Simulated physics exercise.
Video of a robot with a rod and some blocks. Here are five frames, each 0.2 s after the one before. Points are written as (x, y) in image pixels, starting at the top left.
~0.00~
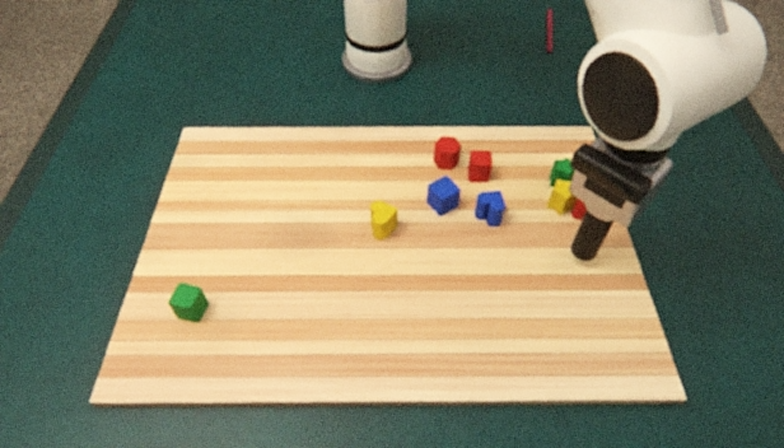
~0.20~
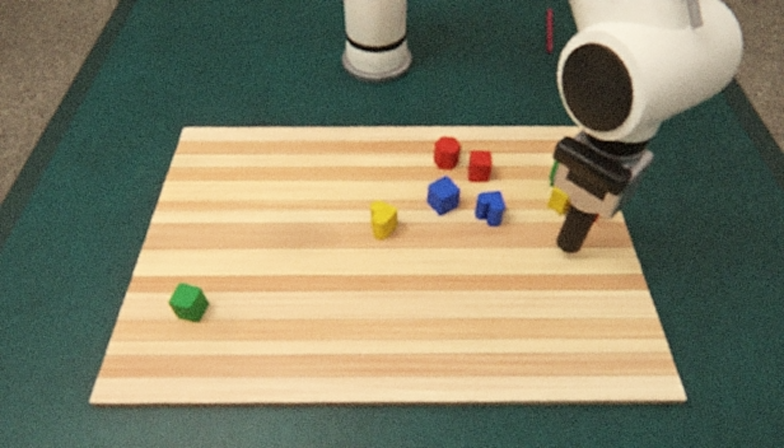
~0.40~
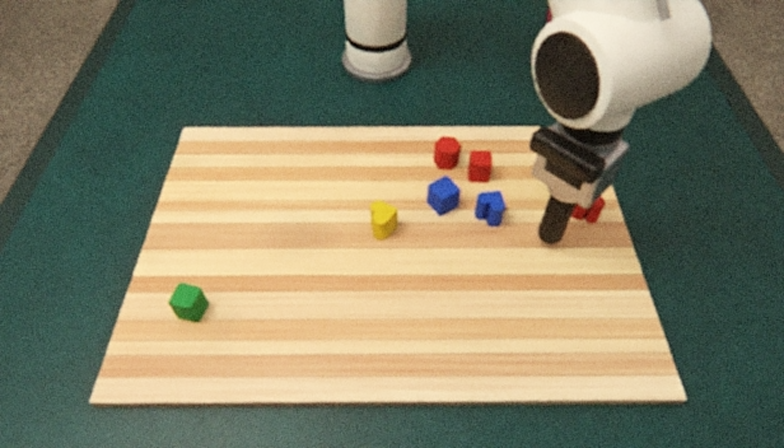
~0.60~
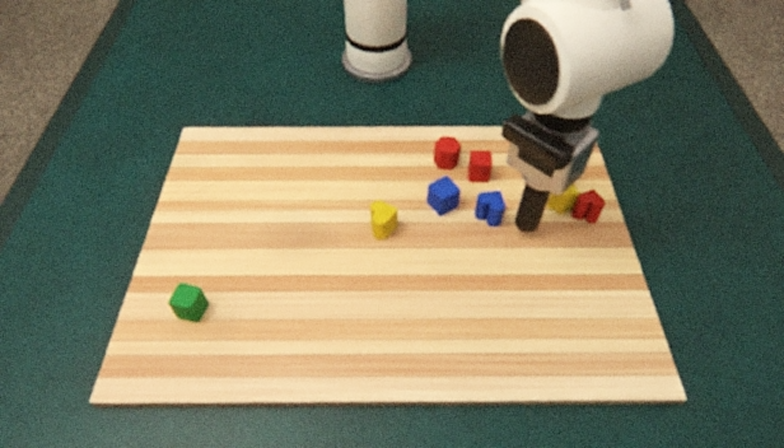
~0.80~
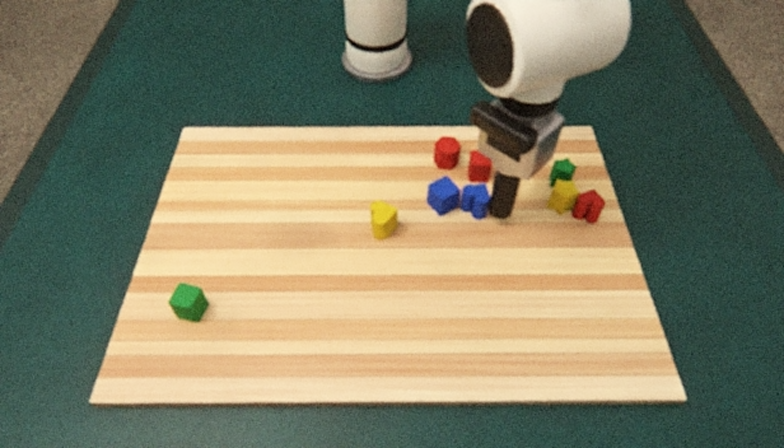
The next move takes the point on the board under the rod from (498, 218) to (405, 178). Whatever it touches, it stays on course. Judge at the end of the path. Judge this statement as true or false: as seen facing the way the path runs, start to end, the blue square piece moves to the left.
The statement is true.
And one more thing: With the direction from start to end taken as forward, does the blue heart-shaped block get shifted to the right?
Short answer: Yes.
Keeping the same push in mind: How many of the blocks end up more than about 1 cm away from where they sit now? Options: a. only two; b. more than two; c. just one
I choose a.
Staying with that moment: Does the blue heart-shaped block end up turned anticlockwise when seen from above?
I expect not.
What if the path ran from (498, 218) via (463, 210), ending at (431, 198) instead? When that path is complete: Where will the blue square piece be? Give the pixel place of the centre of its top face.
My estimate: (406, 172).
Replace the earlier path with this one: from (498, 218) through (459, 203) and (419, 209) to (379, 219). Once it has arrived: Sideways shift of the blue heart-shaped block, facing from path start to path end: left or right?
It is pushed towards the right-hand side.
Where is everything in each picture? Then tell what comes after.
Lower end of the rod at (583, 251), tops of blocks, blue square piece at (444, 187), blue heart-shaped block at (493, 199), red square piece at (481, 158), in the first picture.
Rod at (569, 244), blocks as before, in the second picture.
Rod at (550, 234), blocks as before, in the third picture.
Rod at (527, 223), blocks as before, in the fourth picture.
Rod at (500, 210), blue square piece at (444, 187), blue heart-shaped block at (478, 192), red square piece at (481, 158), in the fifth picture.
On the path given first. One third of the way, rod at (467, 196); blue square piece at (435, 187); blue heart-shaped block at (451, 174), turned 40° clockwise.
Two thirds of the way, rod at (435, 183); blue square piece at (424, 188), turned 20° anticlockwise; blue heart-shaped block at (429, 157), turned 95° clockwise.
At the end, rod at (405, 170); blue square piece at (423, 188), turned 25° anticlockwise; blue heart-shaped block at (421, 149), turned 130° clockwise; red square piece not moved.
